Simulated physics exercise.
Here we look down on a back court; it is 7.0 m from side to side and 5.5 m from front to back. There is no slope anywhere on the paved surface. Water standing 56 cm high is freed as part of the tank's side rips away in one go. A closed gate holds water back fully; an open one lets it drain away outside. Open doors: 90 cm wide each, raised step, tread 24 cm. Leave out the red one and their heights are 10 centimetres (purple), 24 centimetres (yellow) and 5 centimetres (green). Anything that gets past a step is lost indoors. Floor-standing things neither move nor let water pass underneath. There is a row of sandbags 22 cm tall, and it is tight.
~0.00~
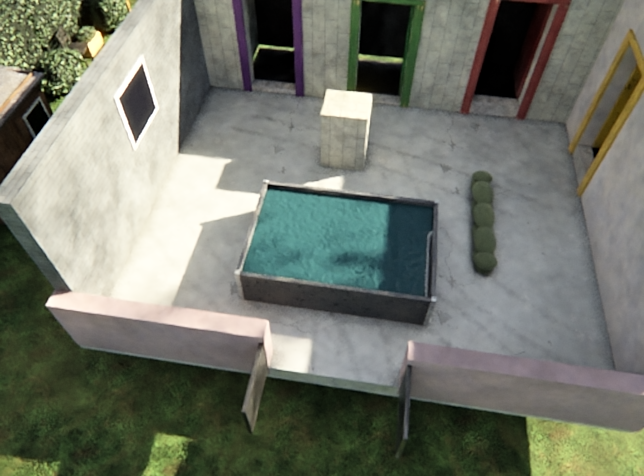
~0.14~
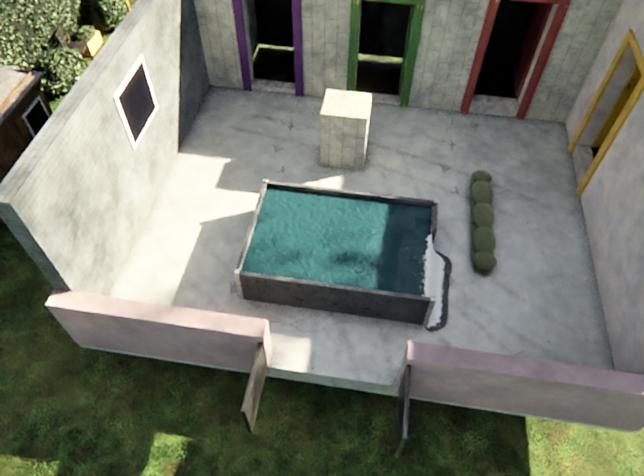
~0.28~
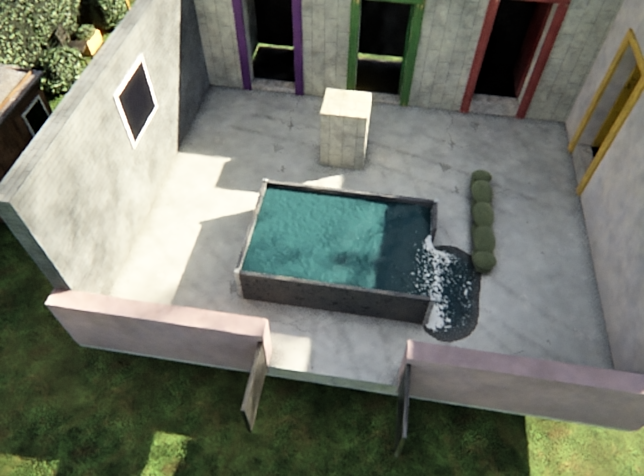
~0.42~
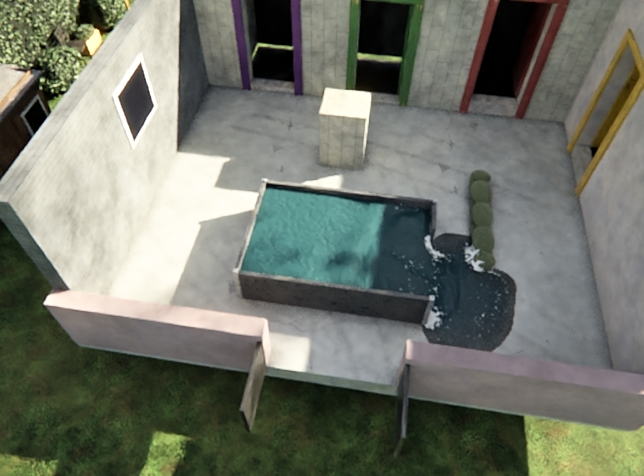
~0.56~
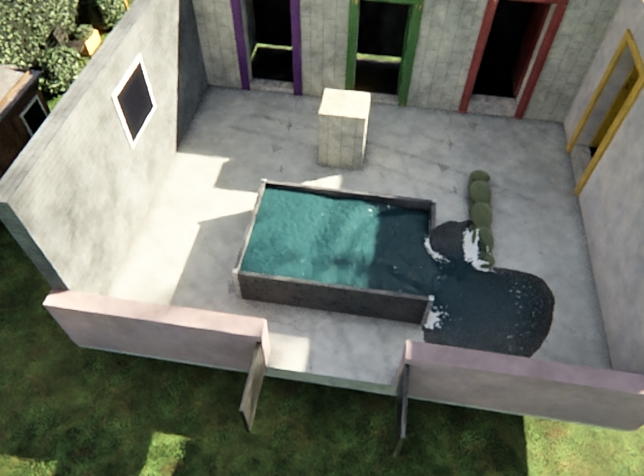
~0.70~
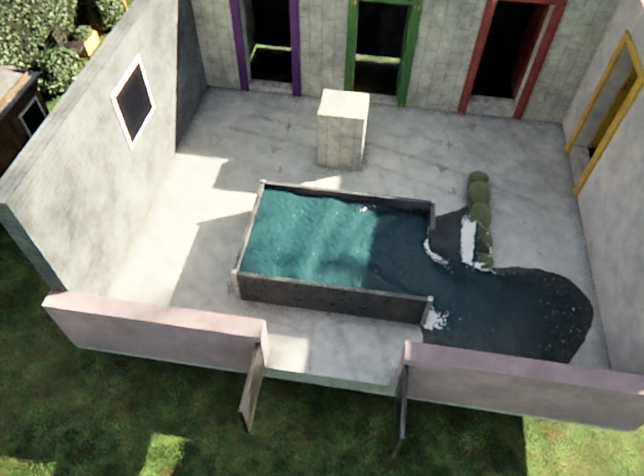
Water pouring from the right side of a rectangular tank in a walled courtyard, spreading across the paving around a row of sandbags.
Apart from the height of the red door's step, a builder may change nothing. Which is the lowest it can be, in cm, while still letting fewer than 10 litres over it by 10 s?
No lower than about 17 cm.
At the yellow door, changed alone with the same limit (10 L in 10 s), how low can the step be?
At yellow, about 11.0 cm.
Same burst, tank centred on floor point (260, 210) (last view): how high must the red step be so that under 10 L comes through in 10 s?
At least roughly 14.5 cm high.
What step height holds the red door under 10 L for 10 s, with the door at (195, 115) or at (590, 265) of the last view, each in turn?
About 8.0 cm, then about 21 cm.
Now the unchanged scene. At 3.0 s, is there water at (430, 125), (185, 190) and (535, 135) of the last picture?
One by one: Drenched, clear, drenched.
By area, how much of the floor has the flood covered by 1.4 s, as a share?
Near 20 per cent of the open floor.
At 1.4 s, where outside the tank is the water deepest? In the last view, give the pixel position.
Look close to (607, 401).
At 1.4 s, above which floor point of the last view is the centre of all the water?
The water is centred near (380, 272).
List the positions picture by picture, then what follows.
Still water, 56 cm deep, in the tank at (342, 239); the red door at (507, 70) is dry, in the first frame.
Water pours out at (427, 278) and has run 0.3 m, to (444, 290); about 10 cm deep outside, 56 cm at the back, in the second frame.
The gap is at (426, 279), the front 0.7 m out at (473, 311); the back of the tank holds 56 cm, in the third frame.
The gap is at (425, 280), the front 1.2 m out at (510, 299); the back of the tank holds 56 cm, in the fourth frame.
The gap is at (424, 280), the front 1.8 m out at (548, 308); the back of the tank holds 56 cm, in the fifth frame.
Water pours out at (423, 281) and has run 2.3 m, to (586, 314); about 5 cm deep outside, 56 cm at the back; the red door at (503, 70), 4.3 m from the gap, is still 2.6 m from the nearest water, in the sixth frame.
After 1.4 s water covers 20 % of the floor, deepest (42 cm) near (607, 401); it has not reached the red door.
After 3.0 s water covers 35 % of the floor, deepest (32 cm) near (588, 303); 1 cm at the red door, 0 litres in over its 26 cm step.
After 10.0 s water covers 90 % of the floor, deepest (12 cm) near (211, 100); 10 cm at the red door, 0 litres in over its 26 cm step.
At the red door as built, the water arrived by 3.0 s and peaked near 22 cm at 4.6 s.
With a step of 14.5 cm, 22 litres would have come in within the 10 s; with 20 cm, 2 litres. So under 10 litres takes about 17 cm.
